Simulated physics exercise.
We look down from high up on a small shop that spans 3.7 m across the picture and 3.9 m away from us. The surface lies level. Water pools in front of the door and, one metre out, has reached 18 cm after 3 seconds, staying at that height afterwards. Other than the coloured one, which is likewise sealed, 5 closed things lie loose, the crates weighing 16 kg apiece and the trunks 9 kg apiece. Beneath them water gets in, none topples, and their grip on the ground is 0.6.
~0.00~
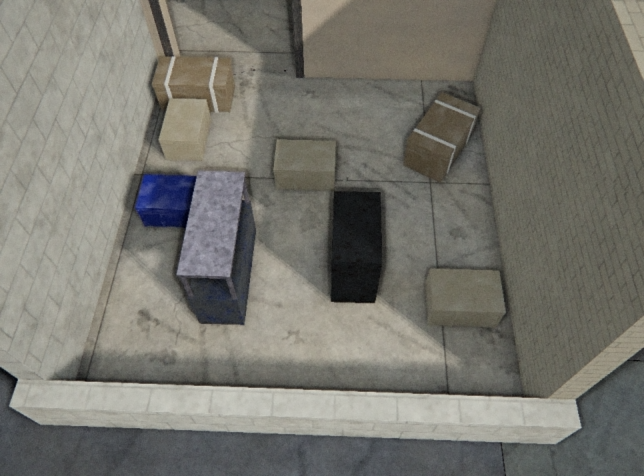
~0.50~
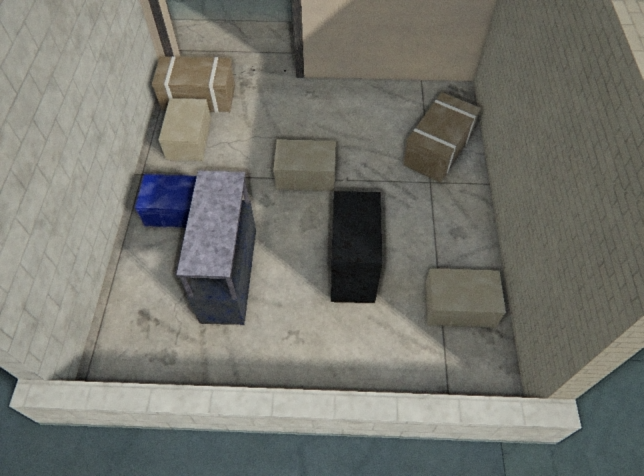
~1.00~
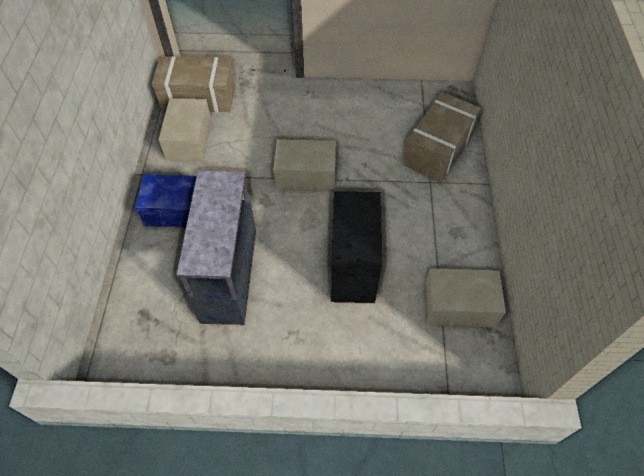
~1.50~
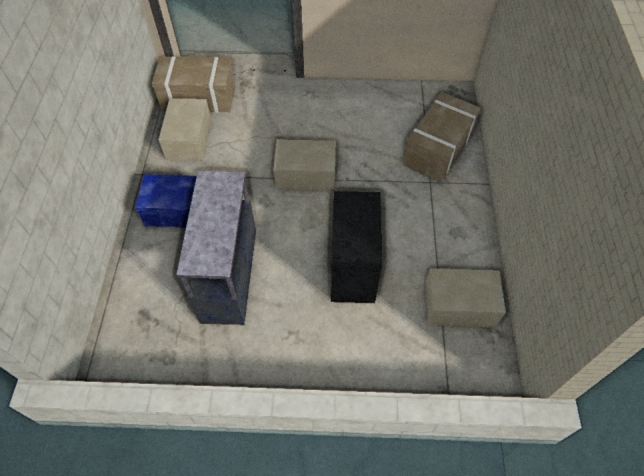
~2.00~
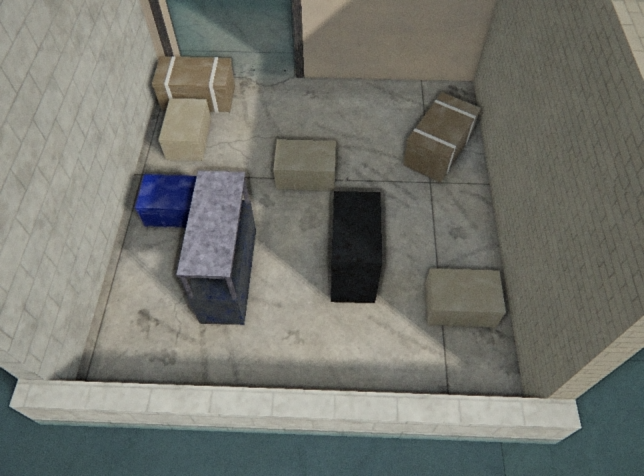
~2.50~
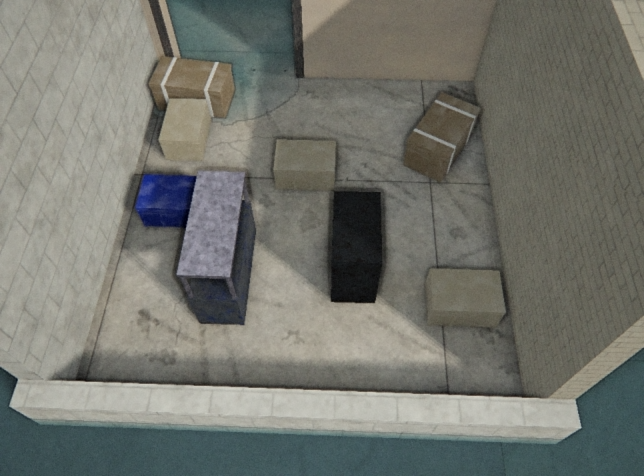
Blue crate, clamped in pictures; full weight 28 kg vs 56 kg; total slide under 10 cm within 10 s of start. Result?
Extra weight is needed.
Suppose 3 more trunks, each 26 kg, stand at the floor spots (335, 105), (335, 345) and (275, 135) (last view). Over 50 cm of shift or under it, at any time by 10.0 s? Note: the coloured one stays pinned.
Note, in sequence: Not exceeded, not exceeded, exceeded.
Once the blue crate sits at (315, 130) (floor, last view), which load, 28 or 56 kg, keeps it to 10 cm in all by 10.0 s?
Well, any option works.
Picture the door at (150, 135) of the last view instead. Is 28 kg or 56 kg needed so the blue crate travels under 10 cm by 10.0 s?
With that change, the lighter one suffices.
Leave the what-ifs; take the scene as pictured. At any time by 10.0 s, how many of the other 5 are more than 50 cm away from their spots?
The total is 4.
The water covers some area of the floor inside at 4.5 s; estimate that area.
Somewhere about 5.5 m2, give or take.
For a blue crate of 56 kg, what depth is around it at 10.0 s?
Something like 11 centimetres.
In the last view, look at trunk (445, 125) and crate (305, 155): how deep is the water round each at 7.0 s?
I'd put it at 3 cm and 6 cm respectively.
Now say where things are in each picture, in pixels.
The first picture shows the blue crate at (171, 192), on the bottom; 0.0 m2 under water; 0 of 6 have shifted.
The second picture shows the blue crate at (171, 192) rests on the ground; 0.0 m2 under water; 0 of 6 have shifted.
The third picture shows the blue crate at (171, 192), on the bottom; 0.0 m2 under water; 0 of 6 have shifted.
The fourth picture shows the blue crate at (171, 192) rests on the ground; 0.0 m2 under water; 0 of 6 have shifted.
The fifth picture shows the blue crate at (171, 192), on the bottom; water covers 0.1 m2; 0 of 6 have shifted.
The sixth picture shows the blue crate at (171, 192), on the bottom; water covers 0.6 m2; 1 of 6 have shifted.
After 3.5 s the blue crate would be 0 cm from its start with 28 kg and 0 cm from its start with 56 kg; 0 cm of water round it then.
After 4.5 s the blue crate would be 0 cm from its start with 28 kg and 0 cm from its start with 56 kg; 5 cm of water round it then.
After 7.0 s the blue crate would be 33 cm from its start with 28 kg and 0 cm from its start with 56 kg; 9 cm of water round it then.
After 10.0 s the blue crate would be 119 cm from its start with 28 kg and 0 cm from its start with 56 kg; 11 cm of water round it then.
